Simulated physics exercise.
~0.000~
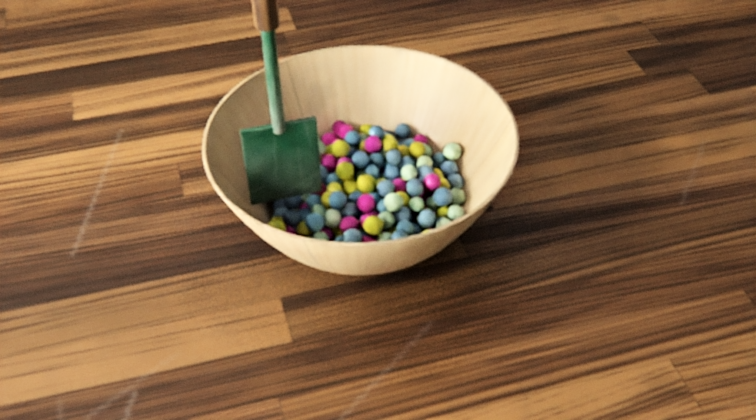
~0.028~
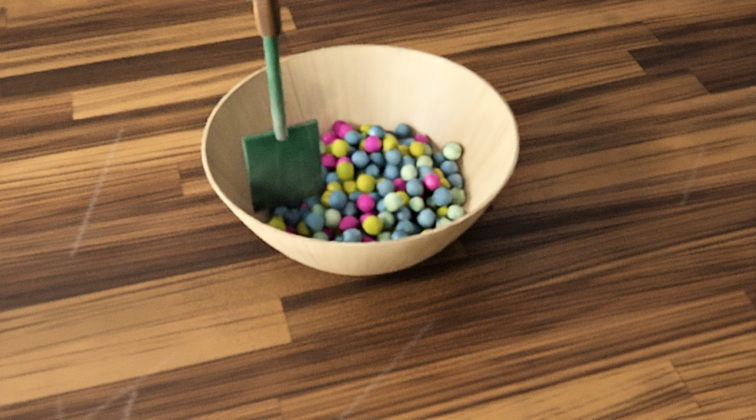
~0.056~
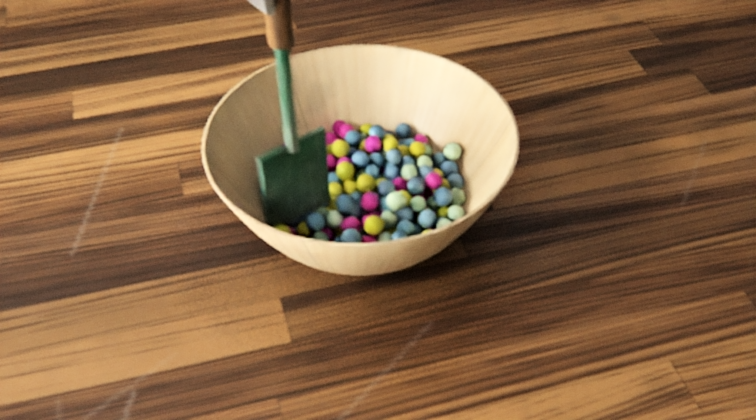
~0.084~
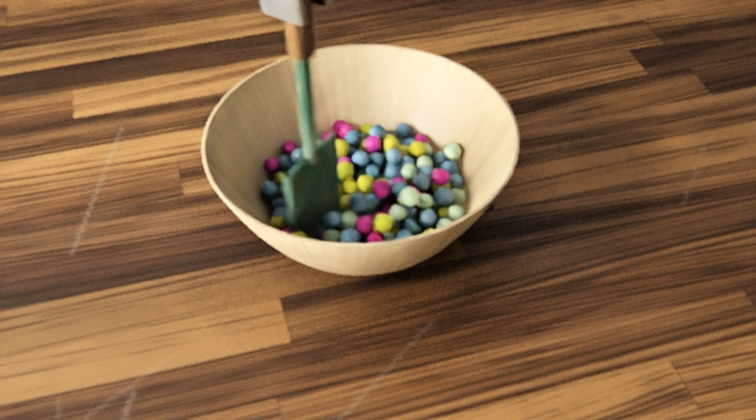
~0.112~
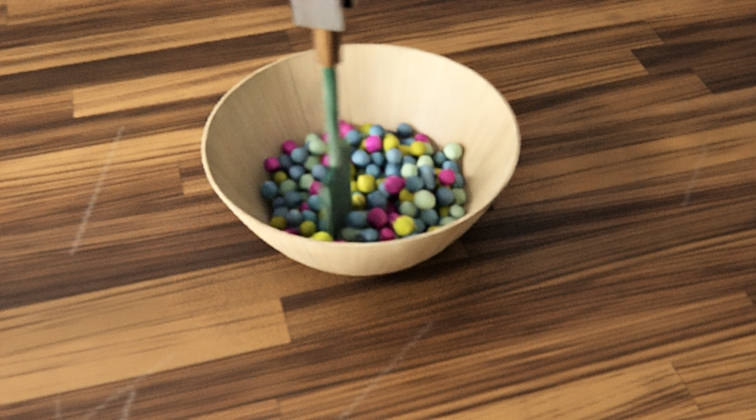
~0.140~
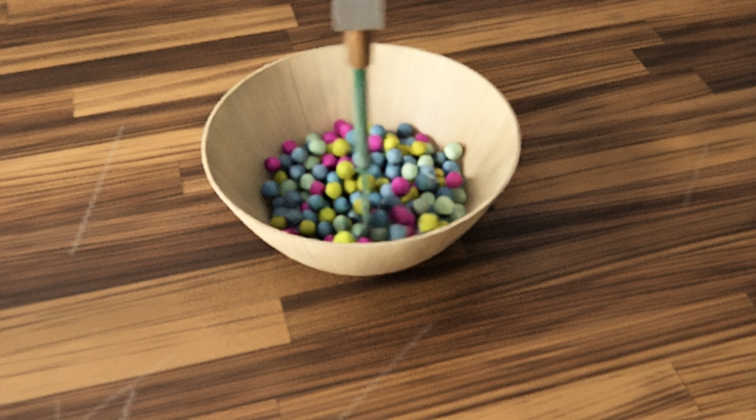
A robot arm, only its grey tip showing at the top, holds a green spatula with a brown handle in a pale wooden bowl on a striped wood tabletop, seen from above at an angle. Pink, yellow, blue and pale green round sweets lie heaped in the bowl. The spatula sweeps from the left toward the middle, turning edge-on and nudging sweets, while bowl and camera stay still.
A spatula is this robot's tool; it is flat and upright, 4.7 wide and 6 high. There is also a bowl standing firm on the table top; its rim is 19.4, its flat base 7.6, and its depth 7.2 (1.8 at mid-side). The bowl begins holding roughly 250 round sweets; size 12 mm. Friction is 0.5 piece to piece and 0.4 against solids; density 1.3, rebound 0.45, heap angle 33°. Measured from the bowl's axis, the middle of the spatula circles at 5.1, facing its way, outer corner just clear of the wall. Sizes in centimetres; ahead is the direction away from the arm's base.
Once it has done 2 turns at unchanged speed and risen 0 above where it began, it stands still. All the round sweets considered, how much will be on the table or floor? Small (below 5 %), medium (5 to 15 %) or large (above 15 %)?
It is medium.
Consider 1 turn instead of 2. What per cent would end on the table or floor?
About 0 per cent.
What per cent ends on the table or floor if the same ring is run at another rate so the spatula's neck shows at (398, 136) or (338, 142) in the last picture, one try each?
About 20 % for one try and about 5 % for the other, in order.
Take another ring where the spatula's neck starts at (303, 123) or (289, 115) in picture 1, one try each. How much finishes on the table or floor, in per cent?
I'd put it at around 5 and 10 percent.
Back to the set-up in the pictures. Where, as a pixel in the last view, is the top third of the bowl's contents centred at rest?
The centre sits around (336, 210) in the last picture.
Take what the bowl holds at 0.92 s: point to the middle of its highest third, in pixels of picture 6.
Centre, approx.: (393, 119).
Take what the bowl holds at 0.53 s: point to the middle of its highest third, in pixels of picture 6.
The top third is centred near (277, 176) in the last picture.
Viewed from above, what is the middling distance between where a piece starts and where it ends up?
Somewhere around 5 centimetres.
After 0.53 s, 329° round, highest piece 8 above the table; 250 in the bowl, 1 on the table or floor, 2 in flight or on the tool.
After 0.92 s, 221° round, highest piece 8 above the table; 238 in the bowl, 13 on the table or floor, 2 in flight or on the tool.
After 1.31 s, 0° round, highest piece 6 above the table; 230 in the bowl, 23 on the table or floor.
After 2.01 s, 0° round, highest piece 6 above the table; 230 in the bowl, 23 on the table or floor.
In the end, 230 in the bowl, 23 on the table or floor. That is 9 % on the table or floor.
